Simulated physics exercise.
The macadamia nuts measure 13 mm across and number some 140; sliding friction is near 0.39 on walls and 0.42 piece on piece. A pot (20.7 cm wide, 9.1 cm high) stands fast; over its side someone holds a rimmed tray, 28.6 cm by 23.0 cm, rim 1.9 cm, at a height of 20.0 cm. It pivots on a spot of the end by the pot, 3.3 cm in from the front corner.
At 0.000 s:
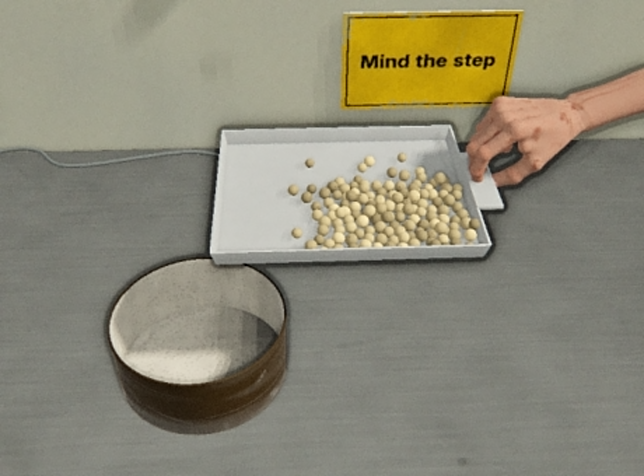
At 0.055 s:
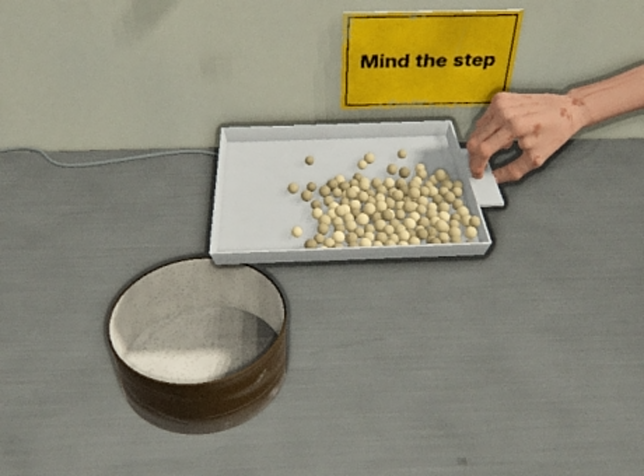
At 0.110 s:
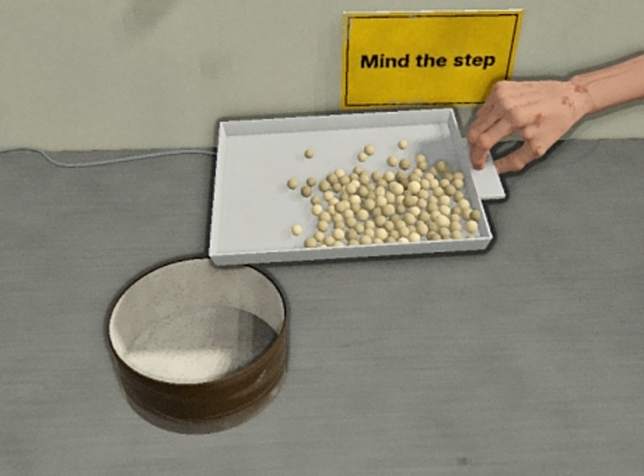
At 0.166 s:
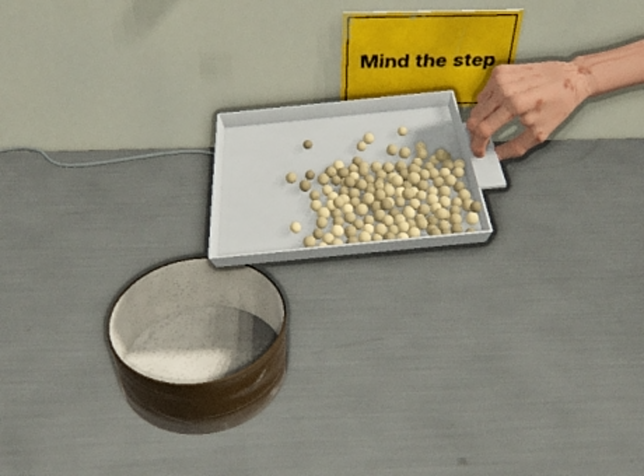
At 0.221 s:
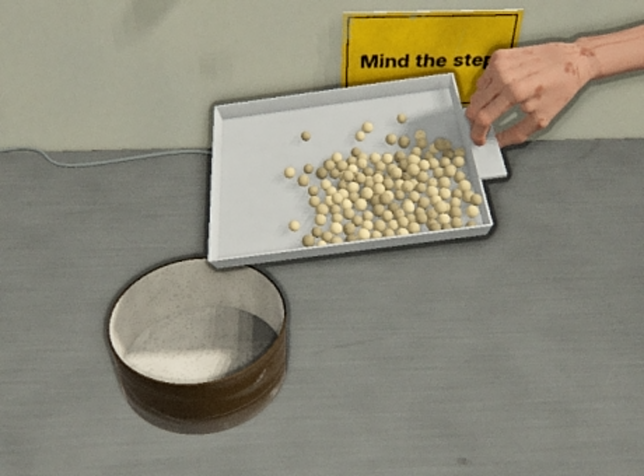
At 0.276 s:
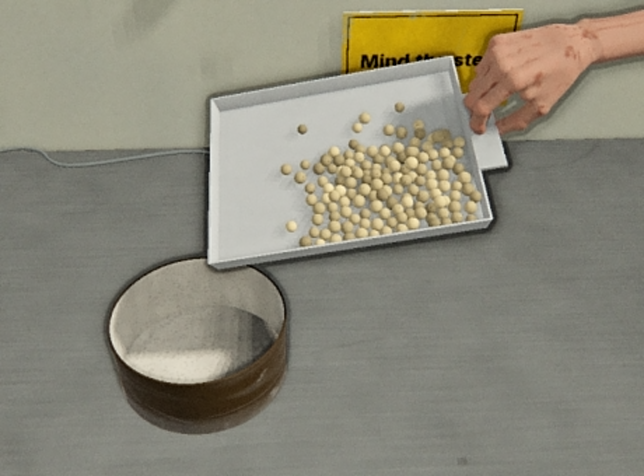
Hand slowly raising the right end of a white rimmed tray of round, pale nuts beside a dark round pot.
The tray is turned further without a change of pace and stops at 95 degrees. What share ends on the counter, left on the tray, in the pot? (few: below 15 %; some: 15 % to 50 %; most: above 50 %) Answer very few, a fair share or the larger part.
Counter a fair share, tray very few, pot the larger part.
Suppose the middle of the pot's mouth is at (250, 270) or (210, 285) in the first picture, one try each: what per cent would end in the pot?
About 0 and 20 per cent.
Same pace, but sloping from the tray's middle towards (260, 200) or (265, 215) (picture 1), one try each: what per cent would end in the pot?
Some 75 and 95 per cent.
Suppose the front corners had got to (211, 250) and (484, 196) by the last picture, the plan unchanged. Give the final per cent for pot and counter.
Pot 70, counter 30.
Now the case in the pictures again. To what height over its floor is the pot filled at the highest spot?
About 2.5 cm.
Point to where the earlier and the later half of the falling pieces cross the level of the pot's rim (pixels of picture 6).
At about (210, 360), then at (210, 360).
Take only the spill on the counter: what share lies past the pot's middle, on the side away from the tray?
About 50 per cent.
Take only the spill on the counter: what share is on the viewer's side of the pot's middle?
Roughly 100 per cent.
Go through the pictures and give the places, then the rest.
In the first frame, tray tilt 0 degrees, front corners at (215, 250) and (486, 242); middle of the pieces at (389, 206); pot at (198, 316).
In the second frame, tray tilt 1 degrees, front corners at (215, 250) and (486, 240); middle of the pieces at (389, 204).
In the third frame, tray tilt 4 degrees, front corners at (214, 252) and (486, 235), lowest corner left front; middle of the pieces at (389, 199).
In the fourth frame, tray tilt 9 degrees, front corners at (213, 254) and (487, 228), lowest corner left front; middle of the pieces at (388, 191).
In the fifth frame, tray tilt 14 degrees, front corners at (213, 257) and (487, 222), lowest corner left front; middle of the pieces at (387, 185).
In the sixth frame, tray tilt 19 degrees, front corners at (213, 259) and (487, 216), lowest corner left front; middle of the pieces at (386, 179); pot at (198, 315). The tray's pace is about 90 degrees a second.
Then, at 0.69 s, tilt 55 degrees; the tray holds 95 %, the pot 0 %.
Then, at 0.97 s, tilt 80 degrees; the tray holds 75 %, the pot 10 %.
After 1.35 s, tilt 95 degrees; the tray holds 5 %, the pot 70 %.
In the end, at 2.3 s, counter 25 %, tray 0 %, pot 75 %.
